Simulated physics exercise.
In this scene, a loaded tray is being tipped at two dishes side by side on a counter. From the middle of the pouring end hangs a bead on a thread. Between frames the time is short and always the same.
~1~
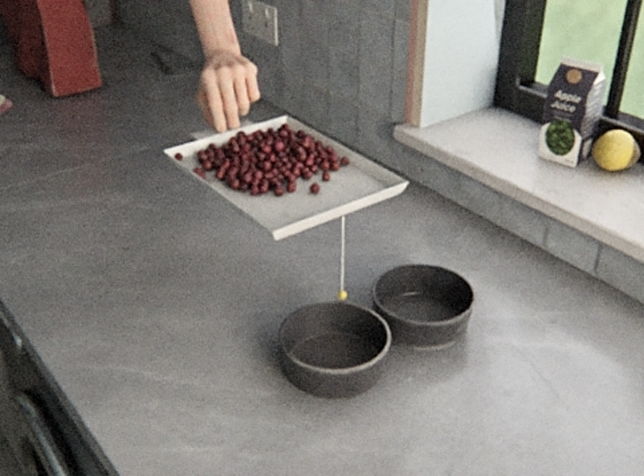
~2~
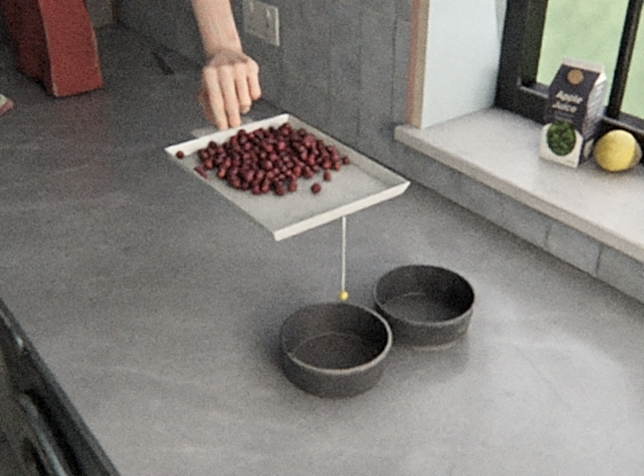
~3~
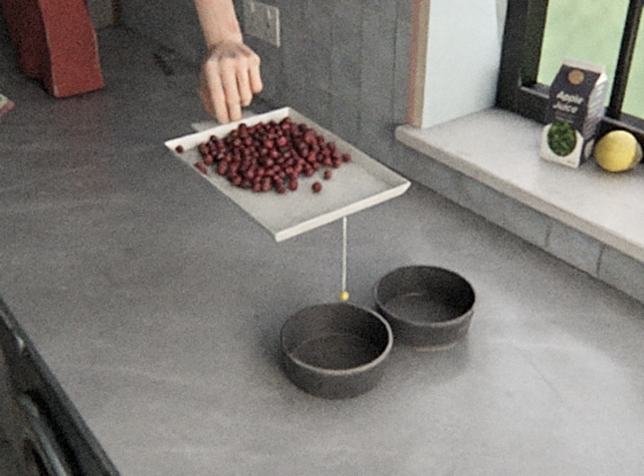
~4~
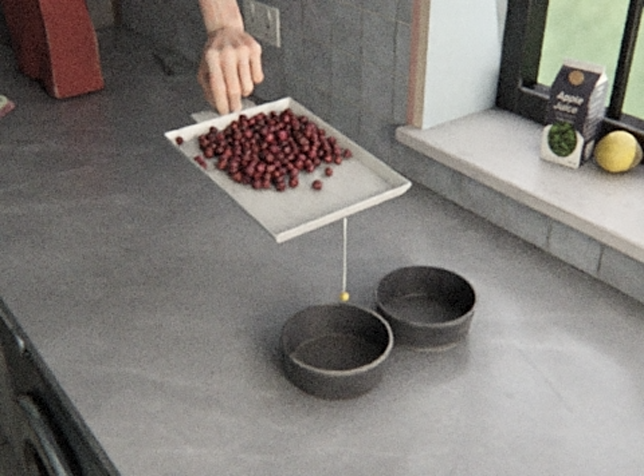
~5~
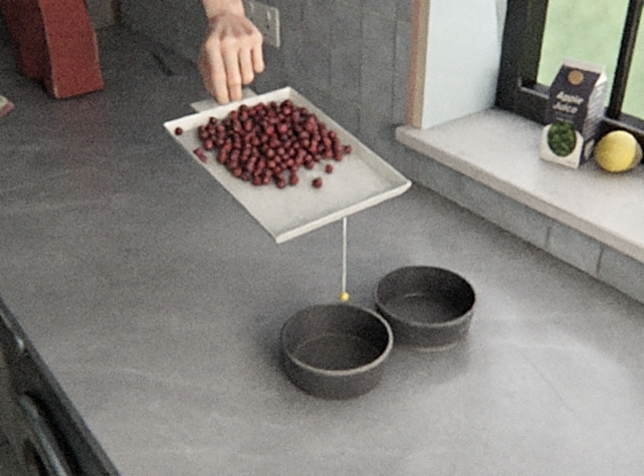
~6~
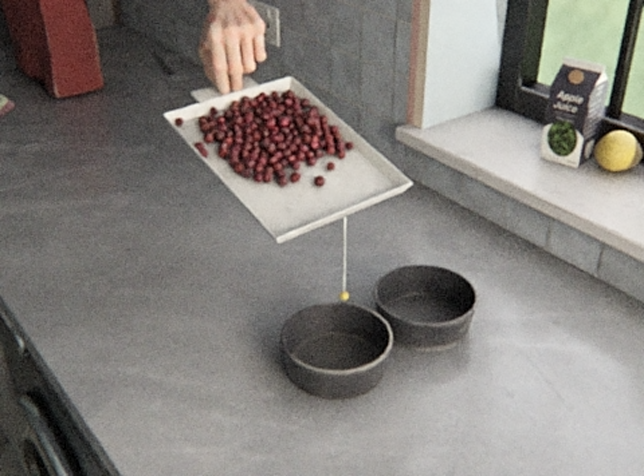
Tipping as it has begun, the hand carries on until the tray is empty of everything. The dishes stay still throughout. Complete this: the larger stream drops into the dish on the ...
... left.
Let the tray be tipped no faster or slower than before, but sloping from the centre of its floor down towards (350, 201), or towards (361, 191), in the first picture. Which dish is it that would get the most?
First: The dish at right. Second: The dish at right.
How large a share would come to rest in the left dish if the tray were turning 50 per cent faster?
About 50 per cent.
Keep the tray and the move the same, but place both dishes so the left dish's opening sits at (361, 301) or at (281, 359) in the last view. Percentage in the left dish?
The first try yields 30% and the second yields 40%.
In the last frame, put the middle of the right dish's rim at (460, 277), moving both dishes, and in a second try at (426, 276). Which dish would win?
At the first place the left-hand dish, at the second left.
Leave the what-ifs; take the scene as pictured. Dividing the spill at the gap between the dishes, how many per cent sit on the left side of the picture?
Roughly 70 percent.
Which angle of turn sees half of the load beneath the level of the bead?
Roughly 75 degrees.
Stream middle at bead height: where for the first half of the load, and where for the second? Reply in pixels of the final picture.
About (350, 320), and after that about (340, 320).
Soon after the last picture, tray tipped steeply; about two thirds on the tray; about a quarter in the left dish; a stray few in the right dish; a small part outside both; a small part in the air.
A little later, tray tipped right over; about two thirds in the left dish; a small part in the right dish; a small part outside both; a small part in the air.
Later still, tray tipped past a quarter turn; about two thirds in the left dish; a small part in the right dish; about a quarter outside both.
At rest, tray tipped past a quarter turn; about two thirds in the left dish; a small part in the right dish; about a quarter outside both.
